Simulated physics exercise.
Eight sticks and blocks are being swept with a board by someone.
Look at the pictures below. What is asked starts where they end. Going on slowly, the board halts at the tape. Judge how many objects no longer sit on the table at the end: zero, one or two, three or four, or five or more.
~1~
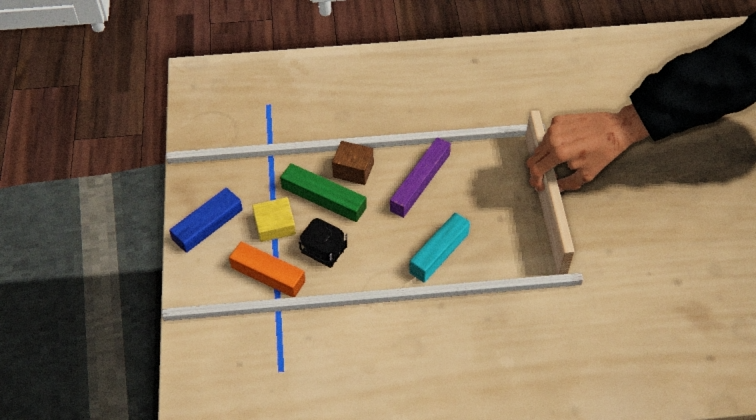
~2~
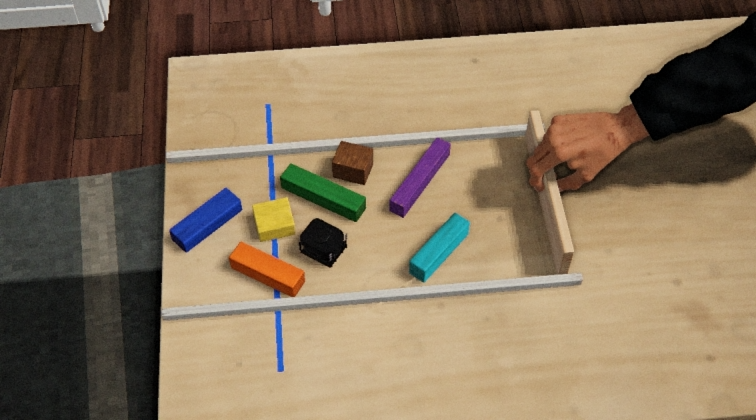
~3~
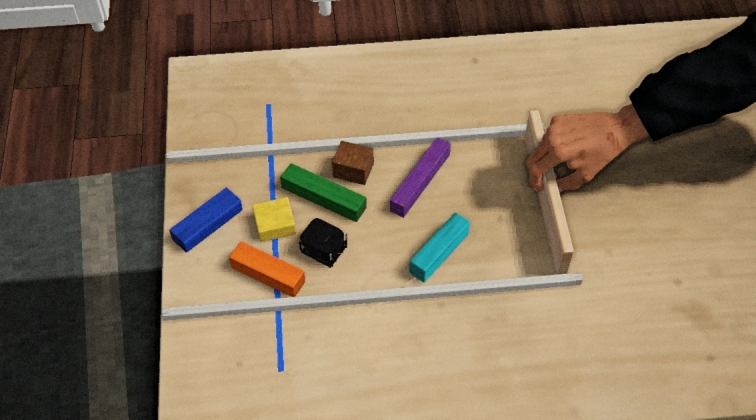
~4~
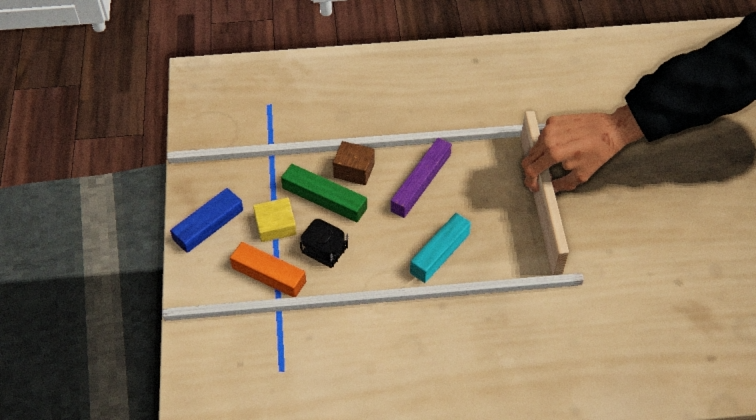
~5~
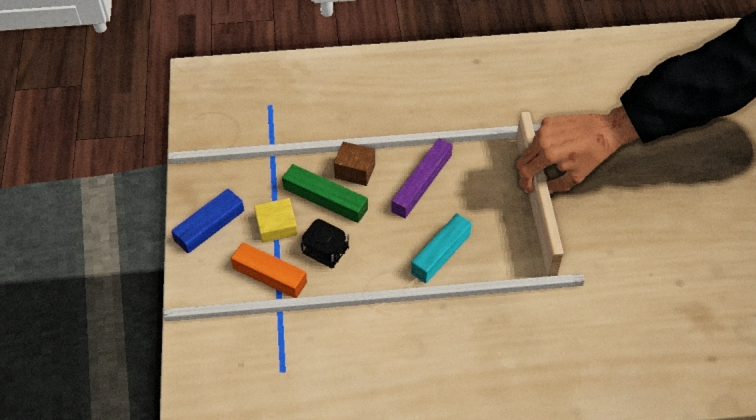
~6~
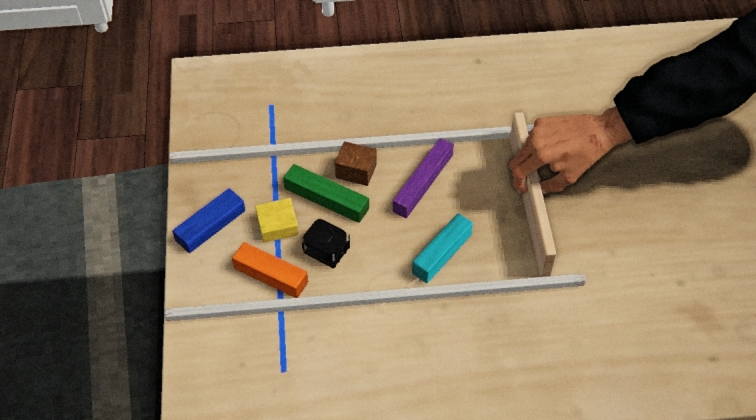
Honestly, none whatsoever fall.
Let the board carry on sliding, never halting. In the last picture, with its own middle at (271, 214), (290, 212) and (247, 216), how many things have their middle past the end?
The counts are 0, 0 and 1, in that order.
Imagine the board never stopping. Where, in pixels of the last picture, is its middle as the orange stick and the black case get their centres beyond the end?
Approx. (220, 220) for the first, approx. (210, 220) for the second.
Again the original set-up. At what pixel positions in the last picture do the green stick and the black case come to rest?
I'd put one close to (220, 199) and the other close to (234, 248).
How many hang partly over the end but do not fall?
It totals 1.
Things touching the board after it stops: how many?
Contact count: 2.
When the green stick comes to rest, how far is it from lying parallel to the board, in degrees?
It measures close to 45 degrees.
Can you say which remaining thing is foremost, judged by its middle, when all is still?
Blue stick.
Soon after, none off yet; blue stick at rest near (209, 220); orange stick at rest near (270, 270); yellow block at rest near (277, 220).
At rest, the number that fall off is zero.
